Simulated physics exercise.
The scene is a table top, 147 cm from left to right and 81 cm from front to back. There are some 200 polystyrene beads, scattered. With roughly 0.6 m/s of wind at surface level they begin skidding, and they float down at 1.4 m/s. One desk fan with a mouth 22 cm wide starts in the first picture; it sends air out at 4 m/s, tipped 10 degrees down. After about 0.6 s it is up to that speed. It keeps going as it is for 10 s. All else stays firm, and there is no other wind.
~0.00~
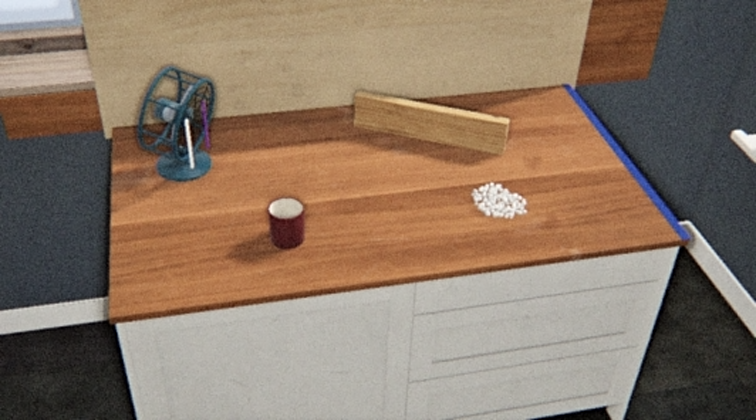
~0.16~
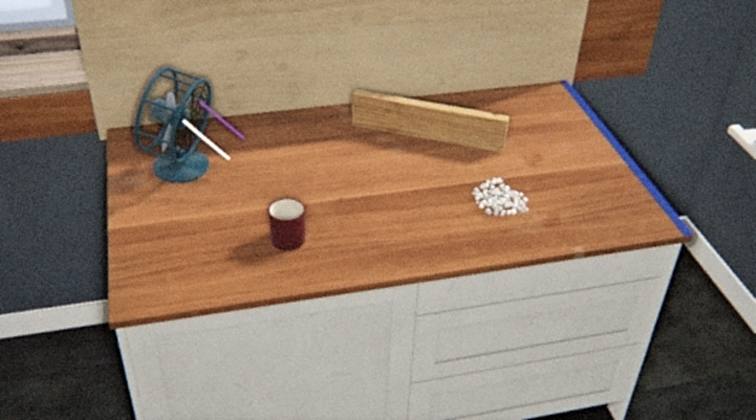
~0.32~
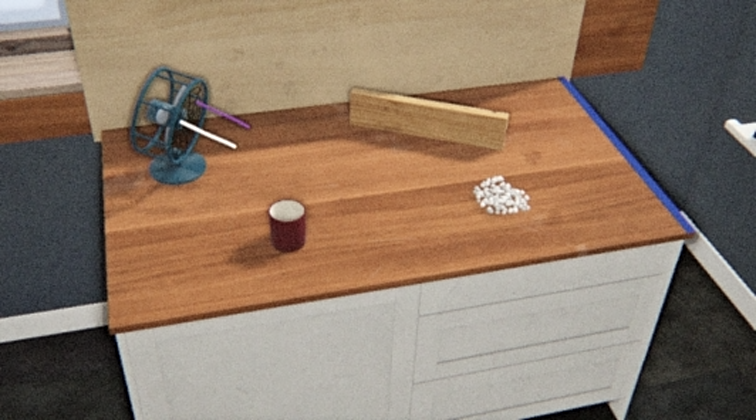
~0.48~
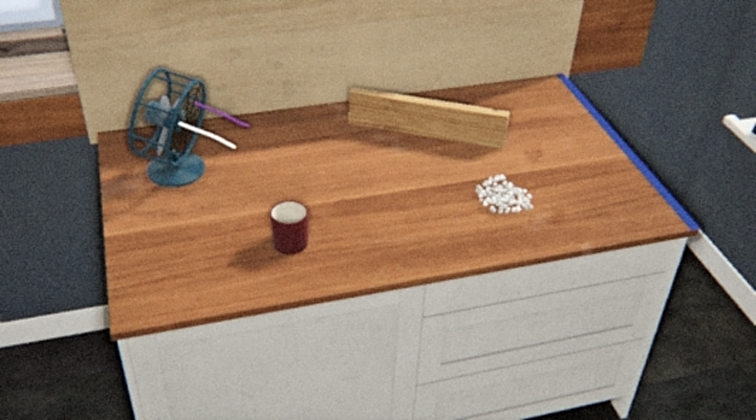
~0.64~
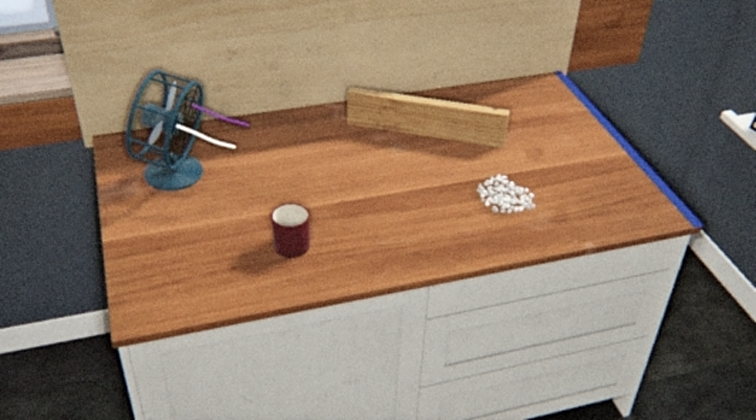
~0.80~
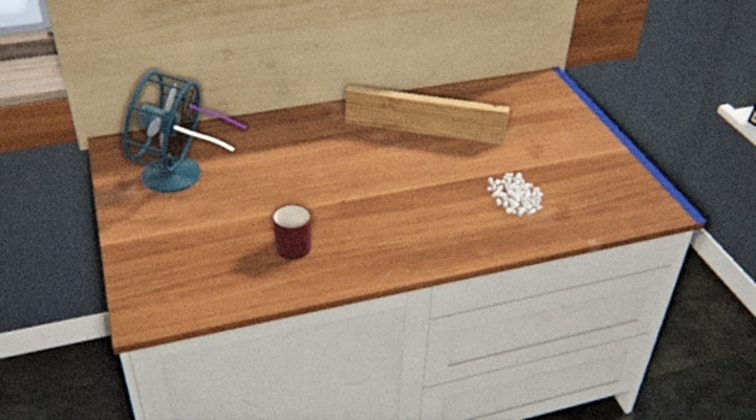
Ribbons on a desk fan lift and stream out, then white beads shift slightly to the right.
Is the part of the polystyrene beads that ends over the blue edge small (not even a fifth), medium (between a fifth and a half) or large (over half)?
Large.
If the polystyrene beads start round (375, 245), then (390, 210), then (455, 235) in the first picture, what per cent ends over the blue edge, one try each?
0 %, 15 %, 0 %.
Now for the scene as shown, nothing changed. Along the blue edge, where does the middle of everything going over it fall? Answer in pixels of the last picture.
(669, 183).
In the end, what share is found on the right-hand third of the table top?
Something close to 0 % ends up there.
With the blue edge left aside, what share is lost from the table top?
20 %.
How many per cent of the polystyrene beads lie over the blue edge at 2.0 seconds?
80 per cent, roughly.
After 2.0 s the count stands so, 81 % are over the blue edge.
After 3.2 s the count stands so, 81 % are over the blue edge.
After 5.5 s the count stands so, 81 % are over the blue edge.
After 10.0 s, at the end, 81 % are over the blue edge.
